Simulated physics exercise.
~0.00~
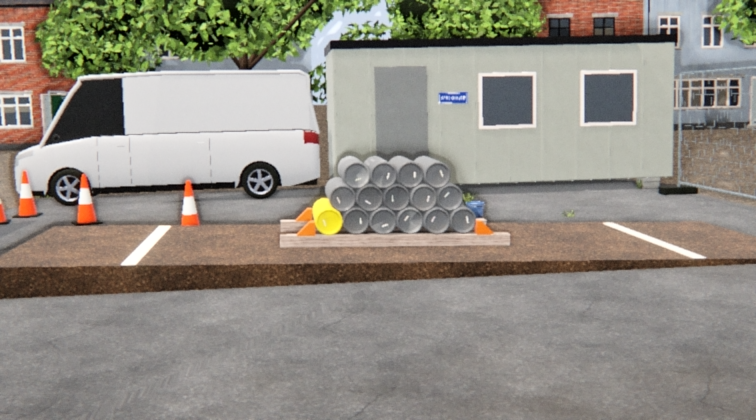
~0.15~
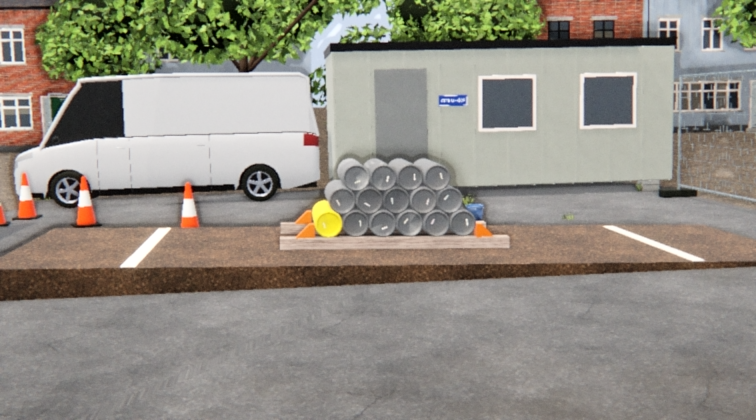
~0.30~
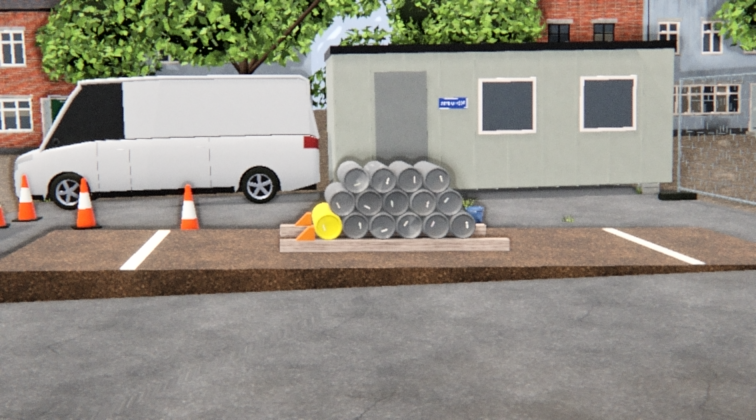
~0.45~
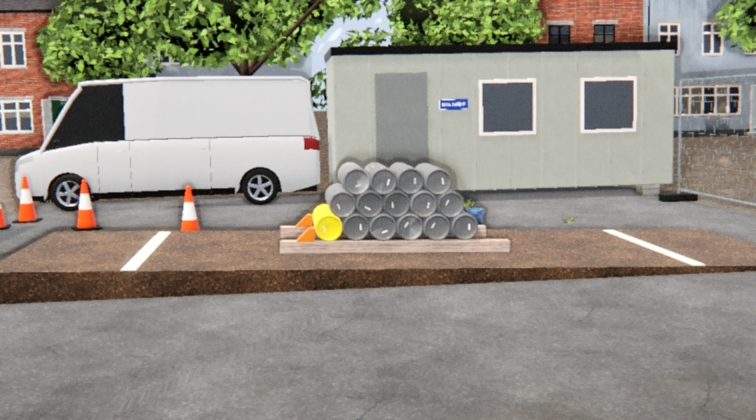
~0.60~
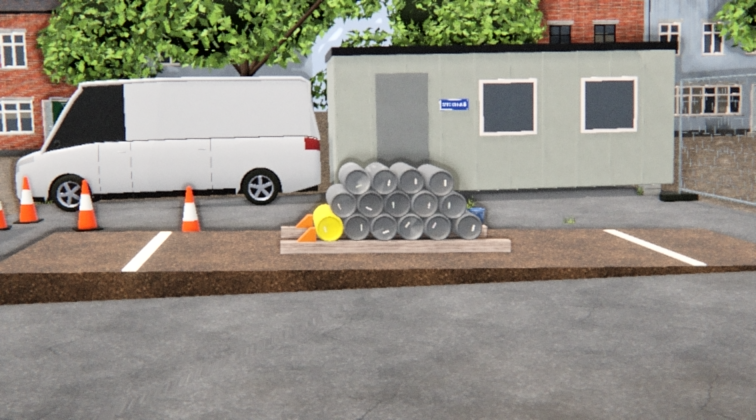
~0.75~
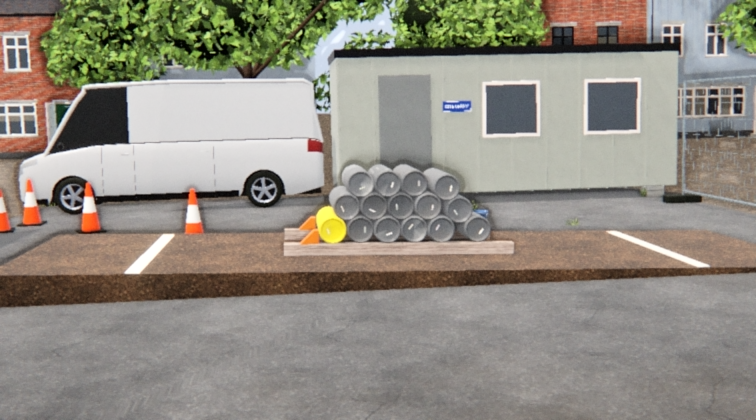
A stack of grey cylinders with a yellow one at its bottom left sits still on timber bearers beside a white van and a cabin. The orange wedge at the right foot suddenly vanishes, then the bottom row's right-hand end edges slightly right while the yellow cylinder barely shifts.
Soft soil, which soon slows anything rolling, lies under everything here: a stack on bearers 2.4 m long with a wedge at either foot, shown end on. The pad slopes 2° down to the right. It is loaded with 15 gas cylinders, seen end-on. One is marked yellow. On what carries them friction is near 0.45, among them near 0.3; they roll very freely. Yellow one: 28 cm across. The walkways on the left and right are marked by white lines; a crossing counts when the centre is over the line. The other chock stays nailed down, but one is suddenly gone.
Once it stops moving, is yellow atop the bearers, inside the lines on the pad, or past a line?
Once it stops, it is atop the bearers.
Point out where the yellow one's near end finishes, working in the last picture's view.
My best guess is somewhere around (374, 230).
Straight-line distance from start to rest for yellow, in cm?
Yellow shifts something like 40.
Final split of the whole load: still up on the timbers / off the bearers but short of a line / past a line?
7, 8, 0.
After 2.0 s, yellow is on the bearers, 50 cm from the bearers' left end; 0 over a line so far.
After 3.5 s, no change for yellow; 0 over a line so far.
After 5.3 s, yellow is on the bearers, 55 cm from the bearers' left end, rolling right; 0 over a line so far.
At rest (7.3 s), yellow is on the bearers, 95 cm from the bearers' left end; 0 over a line so far.
